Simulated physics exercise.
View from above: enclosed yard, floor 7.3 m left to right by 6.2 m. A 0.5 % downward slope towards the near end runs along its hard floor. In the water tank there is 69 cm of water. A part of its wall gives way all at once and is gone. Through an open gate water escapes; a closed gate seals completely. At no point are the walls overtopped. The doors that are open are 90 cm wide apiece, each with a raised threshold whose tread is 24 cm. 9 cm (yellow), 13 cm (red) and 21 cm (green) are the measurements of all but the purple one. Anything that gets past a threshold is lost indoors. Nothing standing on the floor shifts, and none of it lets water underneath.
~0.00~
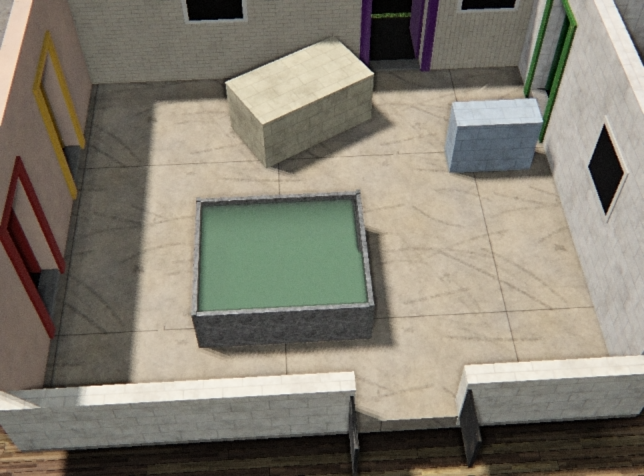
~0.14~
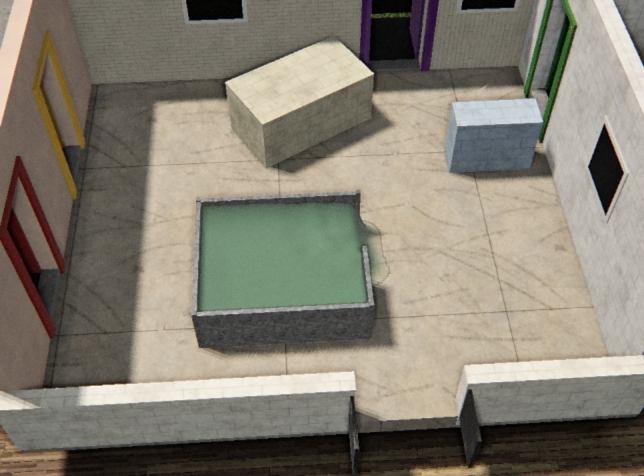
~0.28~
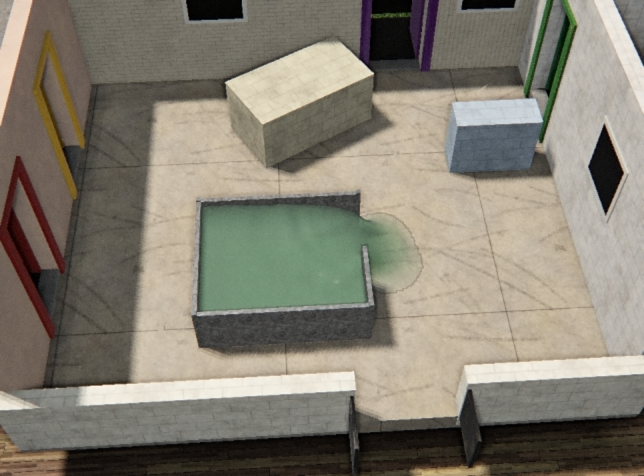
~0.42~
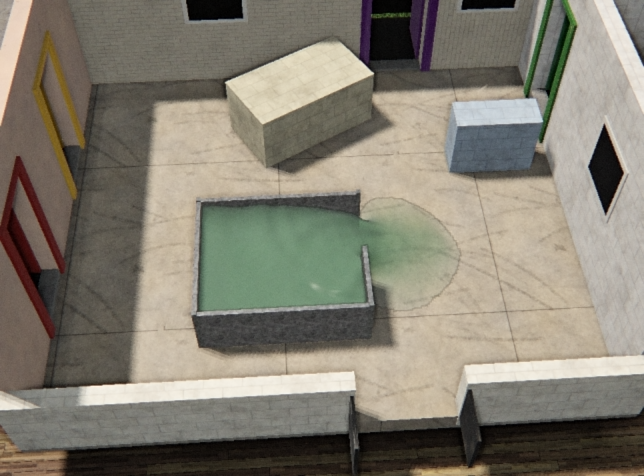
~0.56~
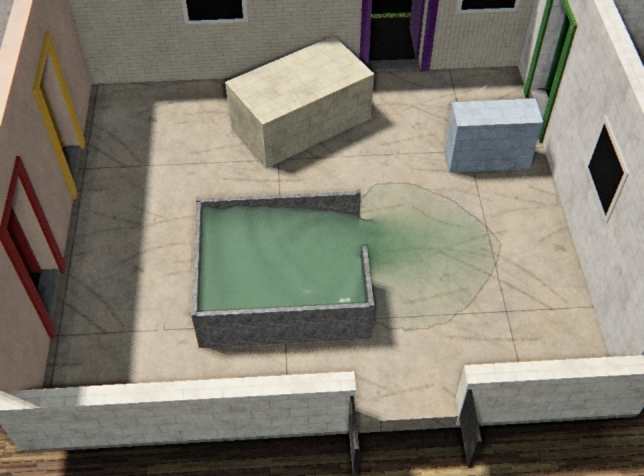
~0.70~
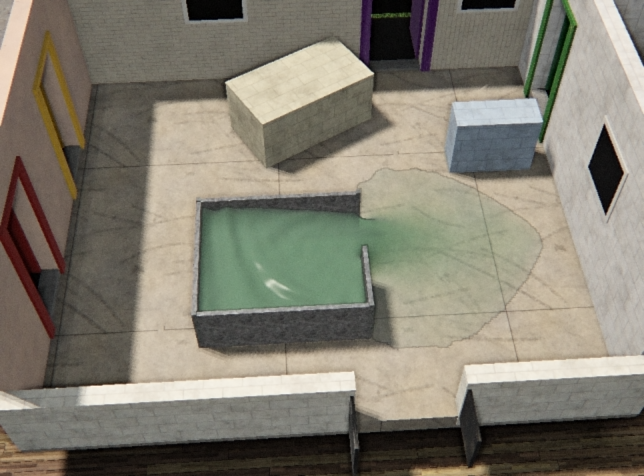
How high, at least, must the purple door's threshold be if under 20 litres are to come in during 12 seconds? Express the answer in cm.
I would say about 8 cm.
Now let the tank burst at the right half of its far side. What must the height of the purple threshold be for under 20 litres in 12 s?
That way, roughly 12.5 cm.
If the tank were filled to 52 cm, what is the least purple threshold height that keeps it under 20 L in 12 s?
I'd say close to 4.5 cm.
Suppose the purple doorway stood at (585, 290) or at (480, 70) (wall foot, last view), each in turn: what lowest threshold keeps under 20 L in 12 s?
Roughly 19 cm for the first and 11.5 cm for the second.
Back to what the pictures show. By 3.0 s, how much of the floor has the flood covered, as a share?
Around 35 per cent of the floor.
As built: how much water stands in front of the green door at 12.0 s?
It comes to about 7.0 centimetres deep.
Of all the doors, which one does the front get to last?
The yellow one comes last.
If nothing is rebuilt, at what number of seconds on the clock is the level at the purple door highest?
The depth peaks at about 6.0 seconds.
After 1.4 s water covers 25 % of the floor, deepest (38 cm) near (367, 243); it has not reached the purple door.
After 3.0 s water covers 35 % of the floor, deepest (28 cm) near (613, 389); 6 cm at the purple door, 4 litres in over its 5 cm threshold.
After 12.0 s water covers 95 % of the floor, deepest (10 cm) near (585, 391); 8 cm at the purple door, 79 litres in over its 5 cm threshold.
At the purple door as built, the water arrived by 2.3 s and peaked near 10 cm at 6.0 s.
Run again over the same 12 s with other heights there, 43 litres in over 6.5 cm, 9 litres over 9 cm. The limit of 20 litres is kept from about 8 cm up.
